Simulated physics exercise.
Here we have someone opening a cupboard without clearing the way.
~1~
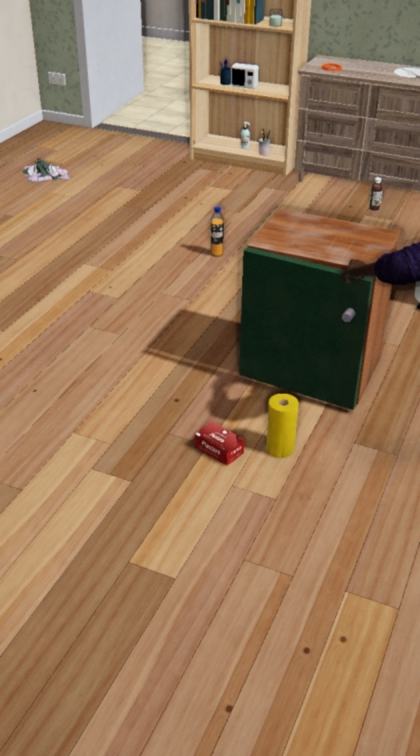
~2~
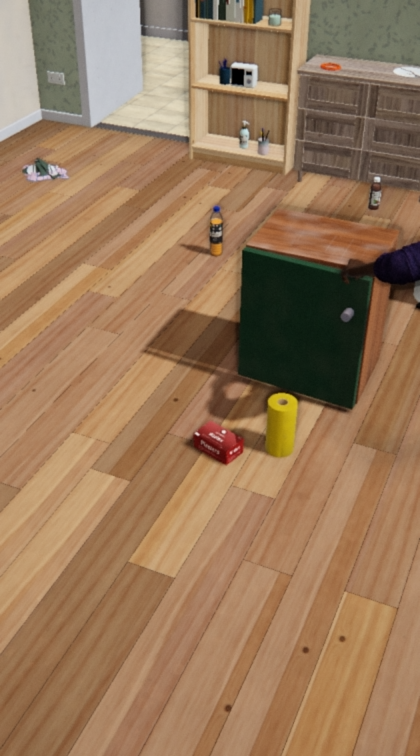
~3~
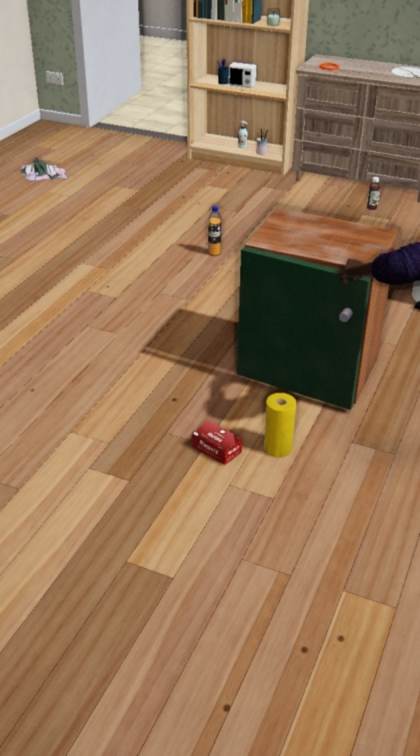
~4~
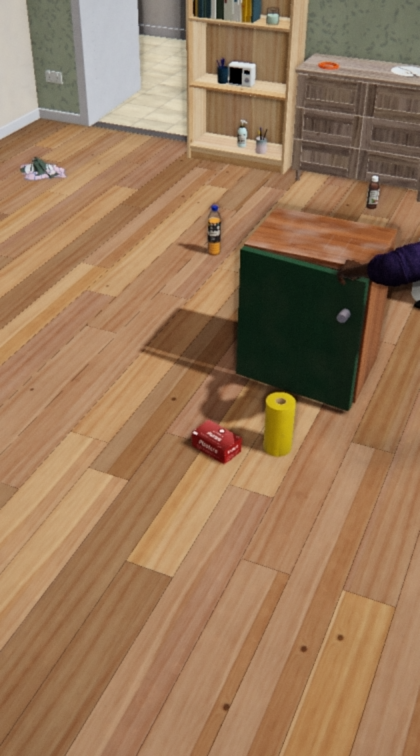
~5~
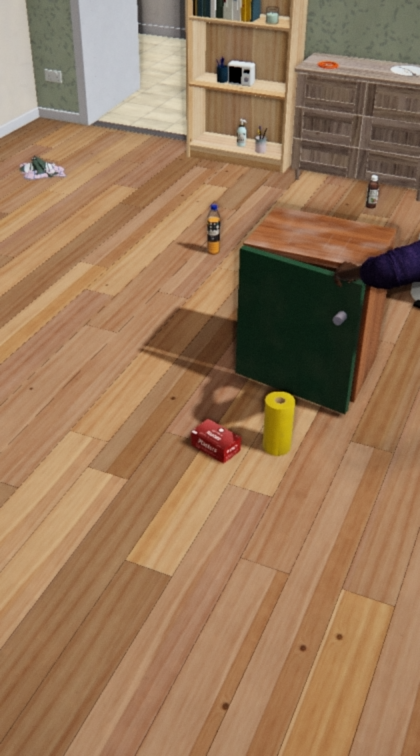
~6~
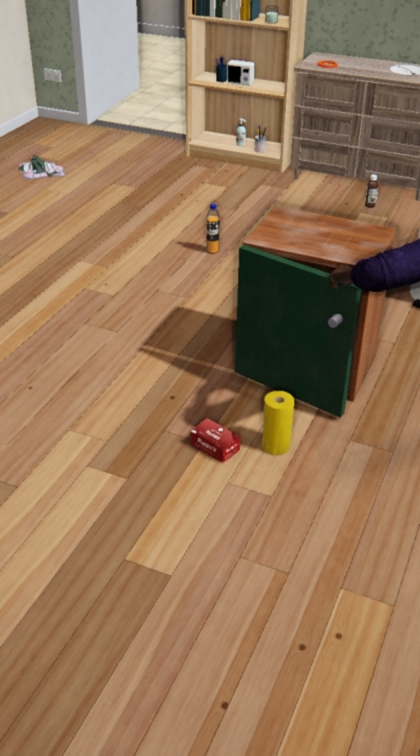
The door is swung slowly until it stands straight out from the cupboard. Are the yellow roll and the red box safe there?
The yellow roll gets shoved and the red box gets shoved.
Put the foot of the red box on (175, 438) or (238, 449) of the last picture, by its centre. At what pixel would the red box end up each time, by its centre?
About (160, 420) and (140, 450).
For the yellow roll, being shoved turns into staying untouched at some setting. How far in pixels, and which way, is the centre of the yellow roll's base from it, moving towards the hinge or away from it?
About 16 pixels down.
Then, 1.08 s on from there, door 61° open; yellow roll displaced about its own width near (236, 431); red box displaced a little near (197, 440).
Then, 1.42 s on from there, door 76° open; yellow roll displaced well along near (200, 432); red box displaced about its own width near (173, 439).
In the end, the yellow roll is pushed along, near (170, 431); the red box is pushed along, near (149, 435).
